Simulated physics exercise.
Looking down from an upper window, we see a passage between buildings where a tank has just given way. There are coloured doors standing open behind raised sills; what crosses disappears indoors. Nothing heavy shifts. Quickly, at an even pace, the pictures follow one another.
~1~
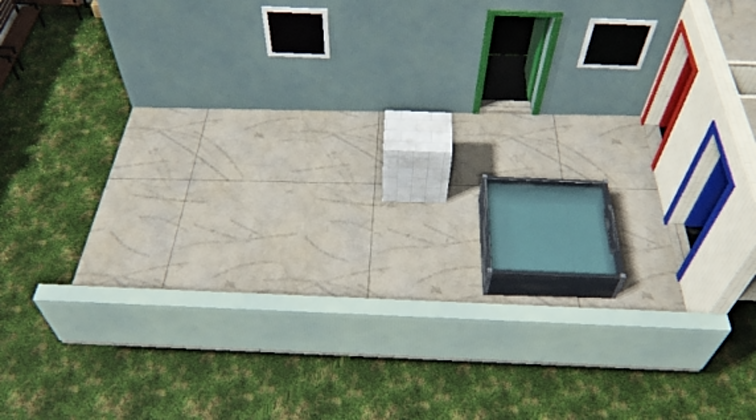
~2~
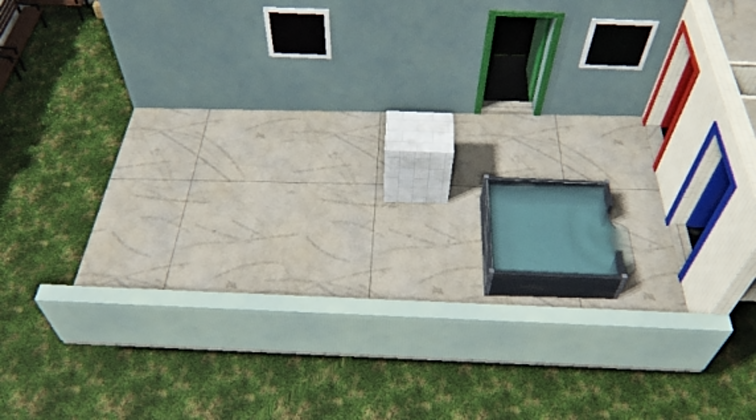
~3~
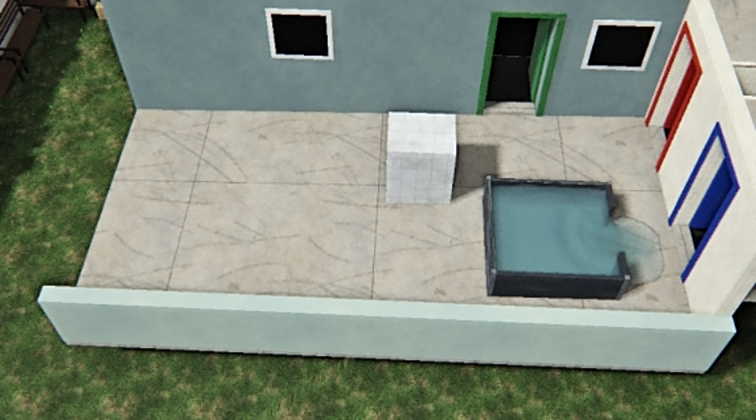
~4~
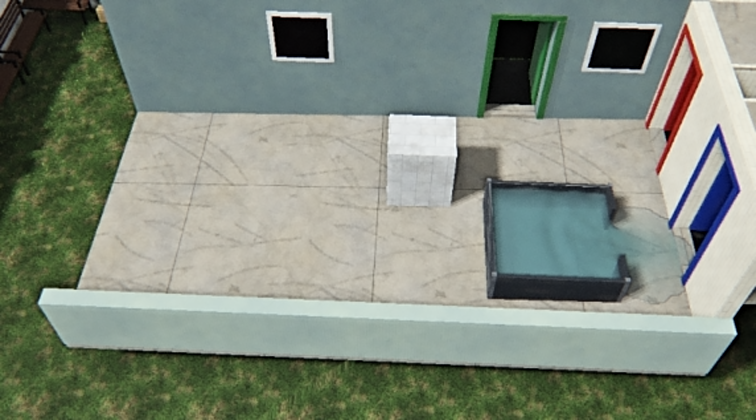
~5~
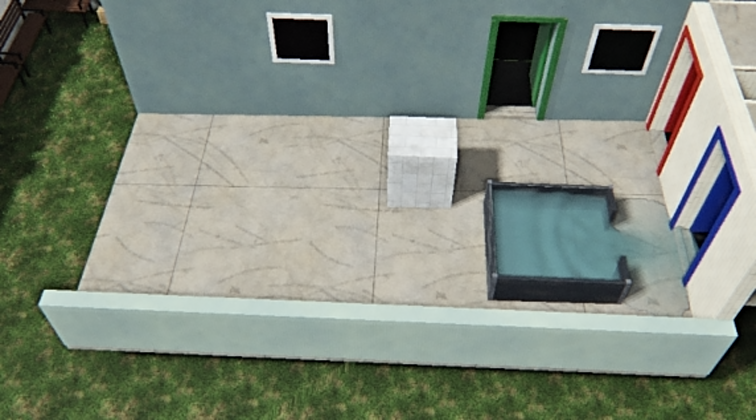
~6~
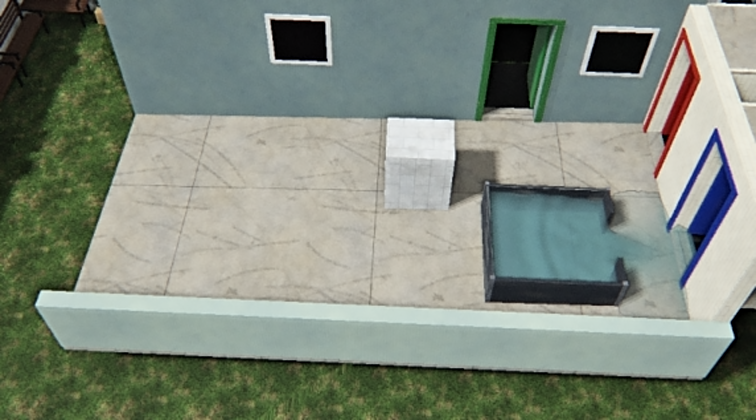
To begin with, a dark-walled tank of water sits whole and still on a paved yard, near a pale block and open green, red and blue doors. Then its right side opens and water pours out, spreading rightward across the paving toward the blue doorway while the block stays put.
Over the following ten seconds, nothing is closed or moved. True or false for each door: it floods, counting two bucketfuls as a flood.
Blue door - true; red door - false; green door - false.
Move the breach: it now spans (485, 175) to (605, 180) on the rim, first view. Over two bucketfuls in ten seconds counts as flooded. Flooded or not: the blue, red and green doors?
Blue door: Below, red door: Above, green door: Above.
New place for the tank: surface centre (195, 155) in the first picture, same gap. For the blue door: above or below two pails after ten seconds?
Then the blue falls short.
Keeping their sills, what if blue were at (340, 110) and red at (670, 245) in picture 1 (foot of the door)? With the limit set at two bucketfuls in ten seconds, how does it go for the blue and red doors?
Well, the blue door comes up short while the red door overshoots.
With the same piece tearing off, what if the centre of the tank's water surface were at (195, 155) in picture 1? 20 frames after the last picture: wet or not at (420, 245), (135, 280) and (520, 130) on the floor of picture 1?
As listed: Covered, dry, flooded.
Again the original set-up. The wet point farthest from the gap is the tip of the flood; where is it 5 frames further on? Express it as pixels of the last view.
The front tops out at about (642, 150).
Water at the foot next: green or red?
It would be the one in red.
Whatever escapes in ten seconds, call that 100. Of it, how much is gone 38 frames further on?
Roughly 80 %.
A moment on, water covers 10 % of the floor; the blue door far over two buckets in, the red door wet at the sill, nothing in, the green door not reached.
Next, water covers 15 % of the floor; the blue door far over two buckets in, the red door wet at the sill, nothing in, the green door not reached.
Then, water covers 20 % of the floor; the blue door far over two buckets in, the red door wet at the sill, nothing in, the green door wet at the sill, nothing in.
Later, water covers 45 % of the floor; the blue door far over two buckets in, the red door wet at the sill, nothing in, the green door wet at the sill, nothing in.
In the end, water covers 70 % of the floor; the blue door far over two buckets in, the red door wet at the sill, nothing in, the green door wet at the sill, nothing in.
